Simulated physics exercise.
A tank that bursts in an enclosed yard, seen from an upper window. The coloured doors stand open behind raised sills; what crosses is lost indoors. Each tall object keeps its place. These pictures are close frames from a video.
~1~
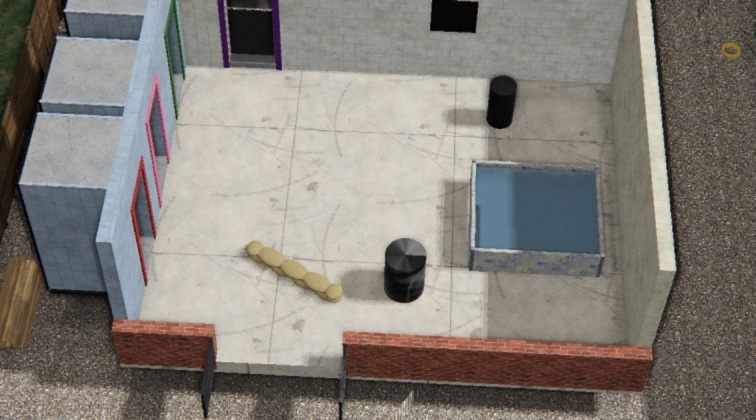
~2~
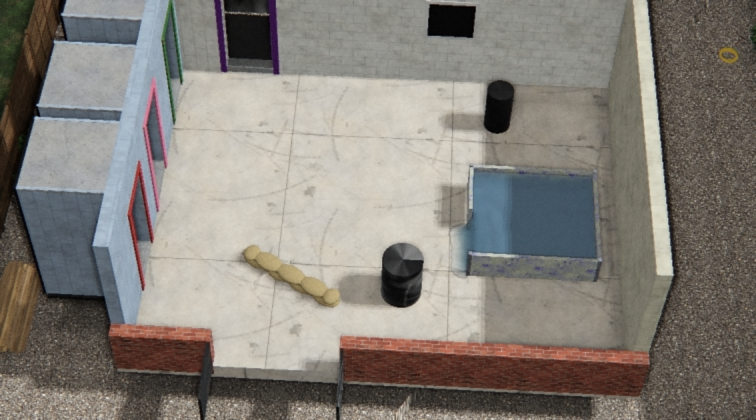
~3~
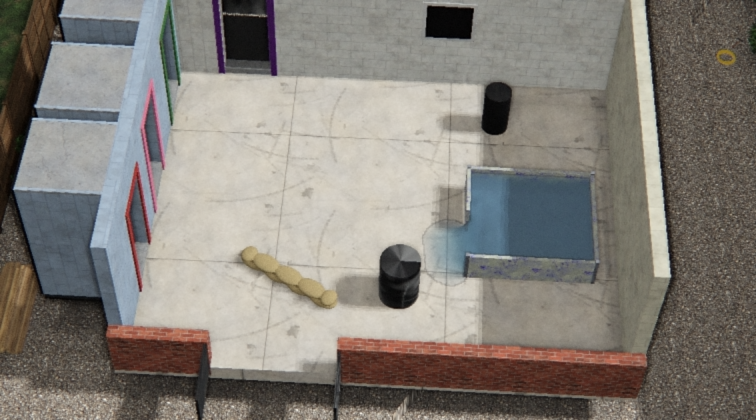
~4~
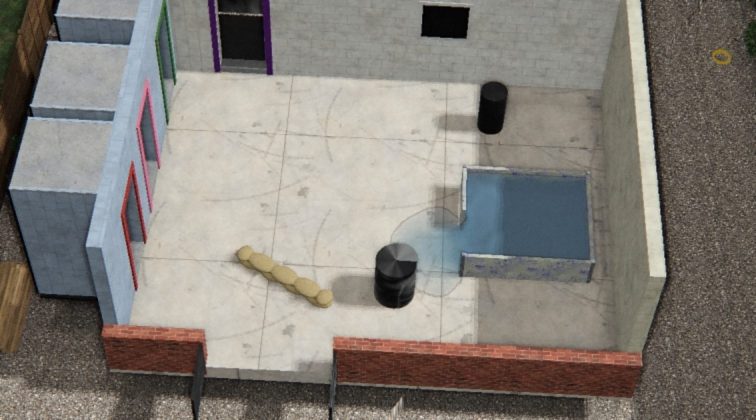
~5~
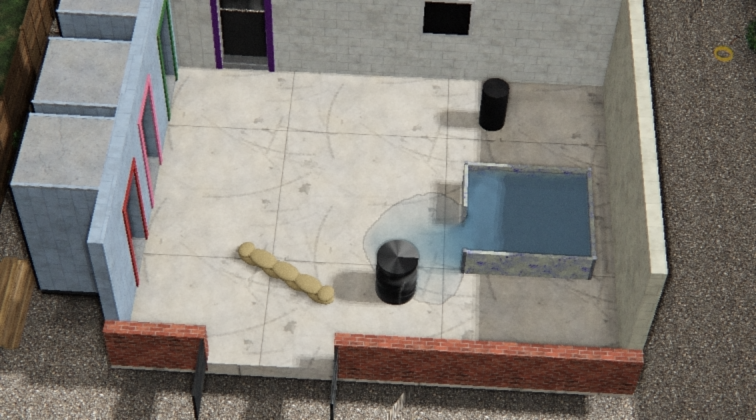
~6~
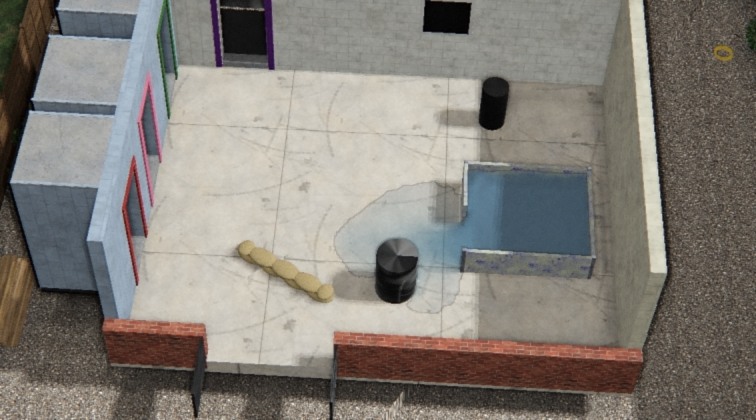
In a walled yard seen from above, a square tank of blue water stands whole at the right, near two black barrels and a row of sandbags. A panel on its left side swings out, and water pours through the gap, spreading leftward across the pale paving and around the nearer barrel.
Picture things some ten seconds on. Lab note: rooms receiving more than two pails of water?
In the end the green door will pass two buckets at most; the purple door will pass two buckets at most; the pink door will pass two buckets at most; the red door will pass two buckets at most.
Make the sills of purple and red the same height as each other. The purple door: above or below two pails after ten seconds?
I'd say the purple door tops the limit this time.
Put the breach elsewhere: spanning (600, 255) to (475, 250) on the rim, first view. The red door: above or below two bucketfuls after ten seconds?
Note on red - it gets too much.
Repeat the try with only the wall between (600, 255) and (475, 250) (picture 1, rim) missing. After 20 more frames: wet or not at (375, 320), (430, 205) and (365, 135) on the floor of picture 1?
Going in your order, I'd say drenched, then still bare, then still bare.
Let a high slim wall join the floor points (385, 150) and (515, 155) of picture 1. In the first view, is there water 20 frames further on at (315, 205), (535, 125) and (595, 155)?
Results in sequence: Swamped / bone-dry / bone-dry.
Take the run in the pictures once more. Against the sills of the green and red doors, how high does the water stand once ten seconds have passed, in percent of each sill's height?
I'd put it at close to 50 and 70 per cent.
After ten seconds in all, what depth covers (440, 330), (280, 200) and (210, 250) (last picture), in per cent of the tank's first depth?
Roughly 4 per cent, 6 per cent and 6 per cent.
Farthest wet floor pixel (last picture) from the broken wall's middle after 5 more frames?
I'd go with roughly (237, 245).
A moment on, water covers 15 % of the floor; the green door not reached, the purple door not reached, the pink door not reached, the red door not reached.
Next, water covers 25 % of the floor; the green door not reached, the purple door not reached, the pink door not reached, the red door not reached.
Then, water covers 45 % of the floor; the green door wet at the sill, nothing in, the purple door not reached, the pink door wet at the sill, nothing in, the red door wet at the sill, nothing in.
Later, water covers 60 % of the floor; the green door wet at the sill, nothing in, the purple door wet at the sill, nothing in, the pink door wet at the sill, nothing in, the red door under two buckets in.
In the end, water covers 85 % of the floor; the green door wet at the sill, nothing in, the purple door wet at the sill, nothing in, the pink door wet at the sill, nothing in, the red door under two buckets in.
